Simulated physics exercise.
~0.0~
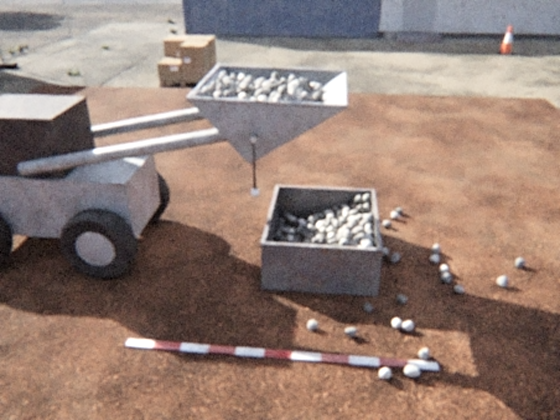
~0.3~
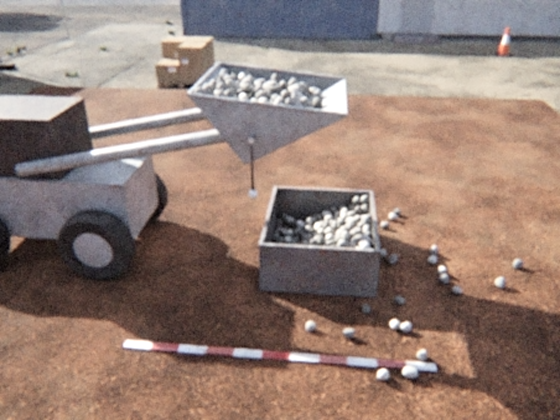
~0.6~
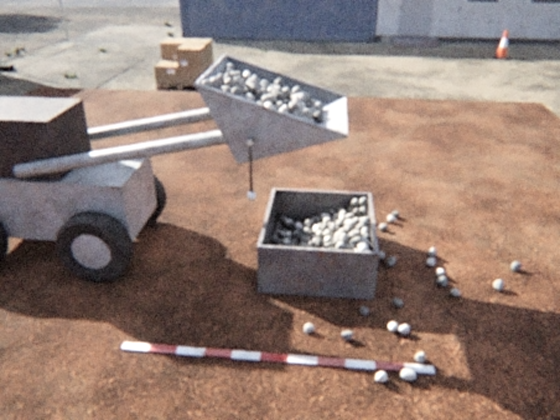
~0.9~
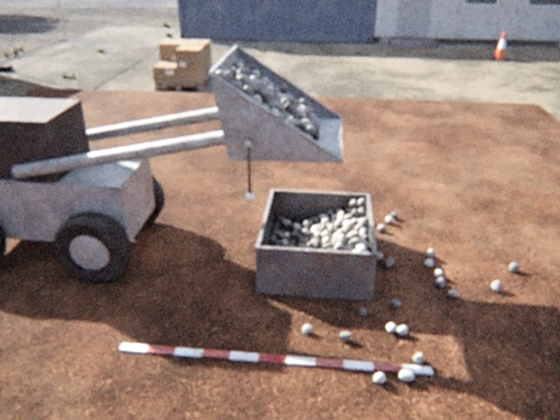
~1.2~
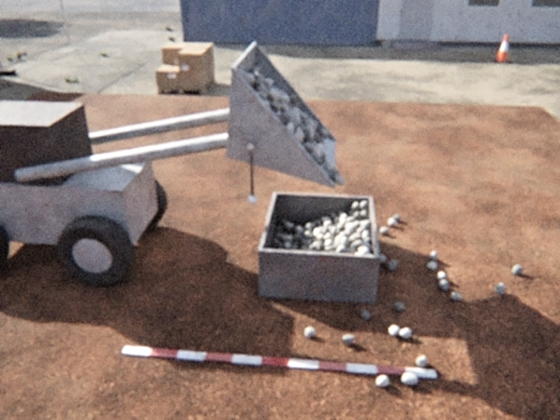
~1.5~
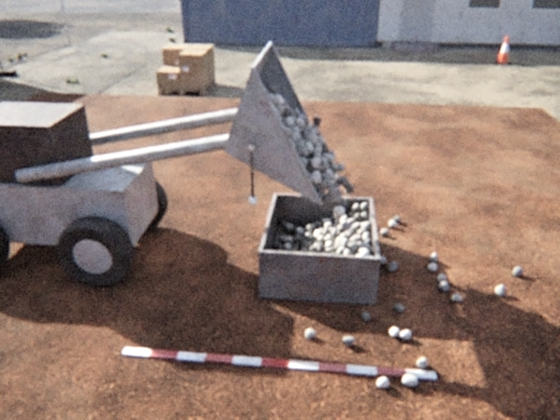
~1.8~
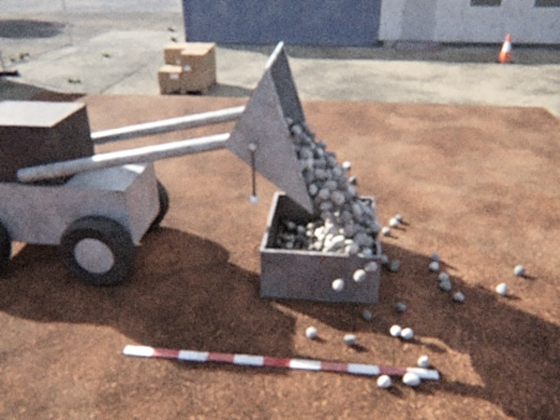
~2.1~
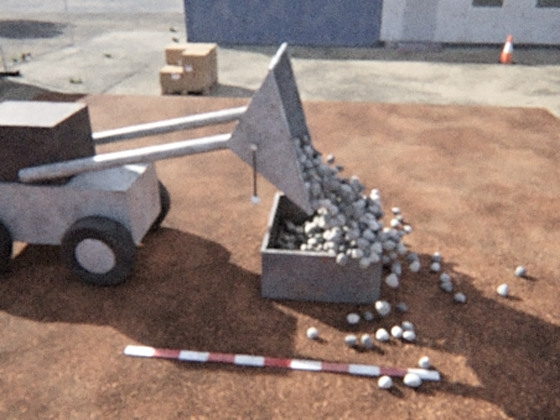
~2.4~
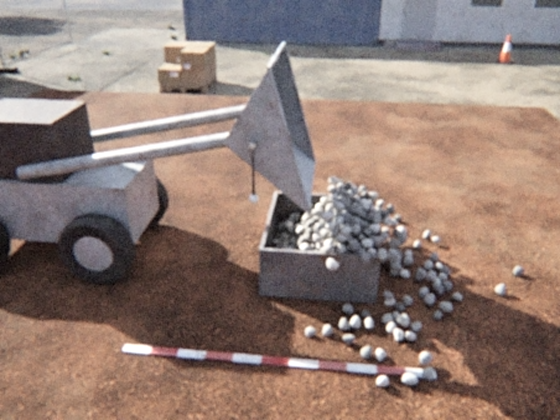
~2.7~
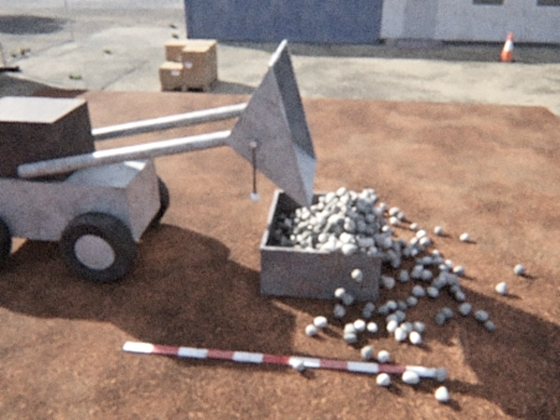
On a patch of reddish-brown ground, a compact loader tips its raised bucket of pale cobbles down to the right, pouring them into a partly filled grey bin until the bucket is empty; the stones heap above the rim, and some spill around the bin's right and front sides.
